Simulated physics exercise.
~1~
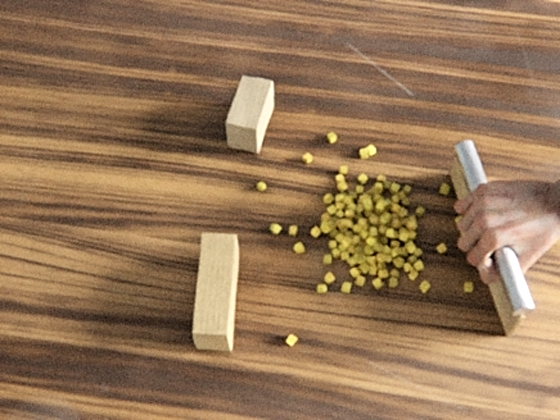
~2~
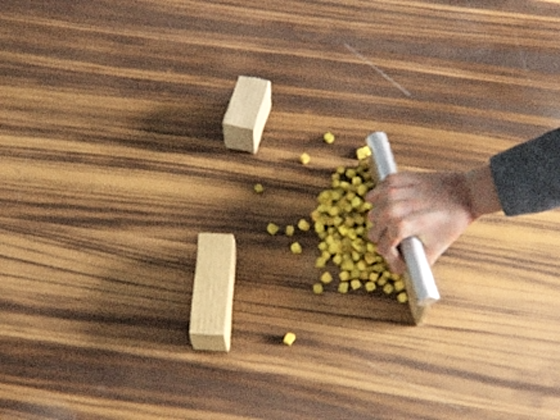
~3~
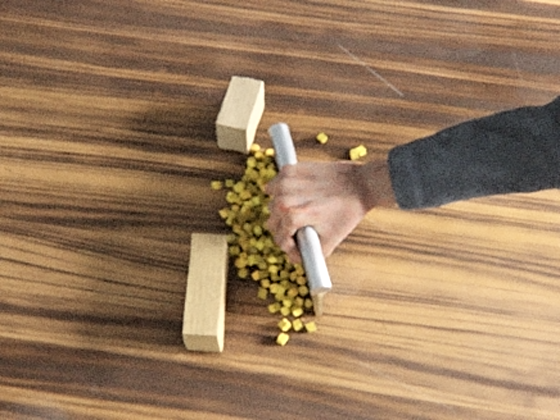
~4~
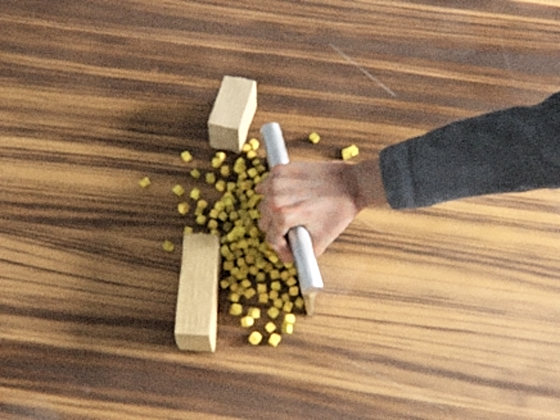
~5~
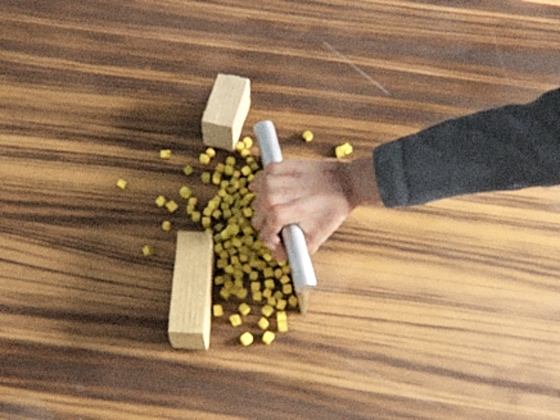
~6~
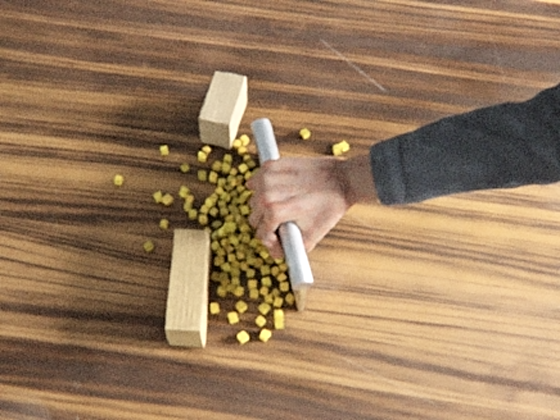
A hand grips a scraper with a silvery rounded bar and sweeps it left across a striped wooden tabletop, toward a loose heap of small yellow cubes. The blade gathers the cubes and pushes them along, leaving a couple behind near its far end. The heap bunches up against two pale wooden blocks standing with a gap between them. A few cubes slip through the opening and scatter beyond it as the scraper slows. It comes to rest just short of the blocks, with most of the cubes still held in front of them and the hand still on the bar.
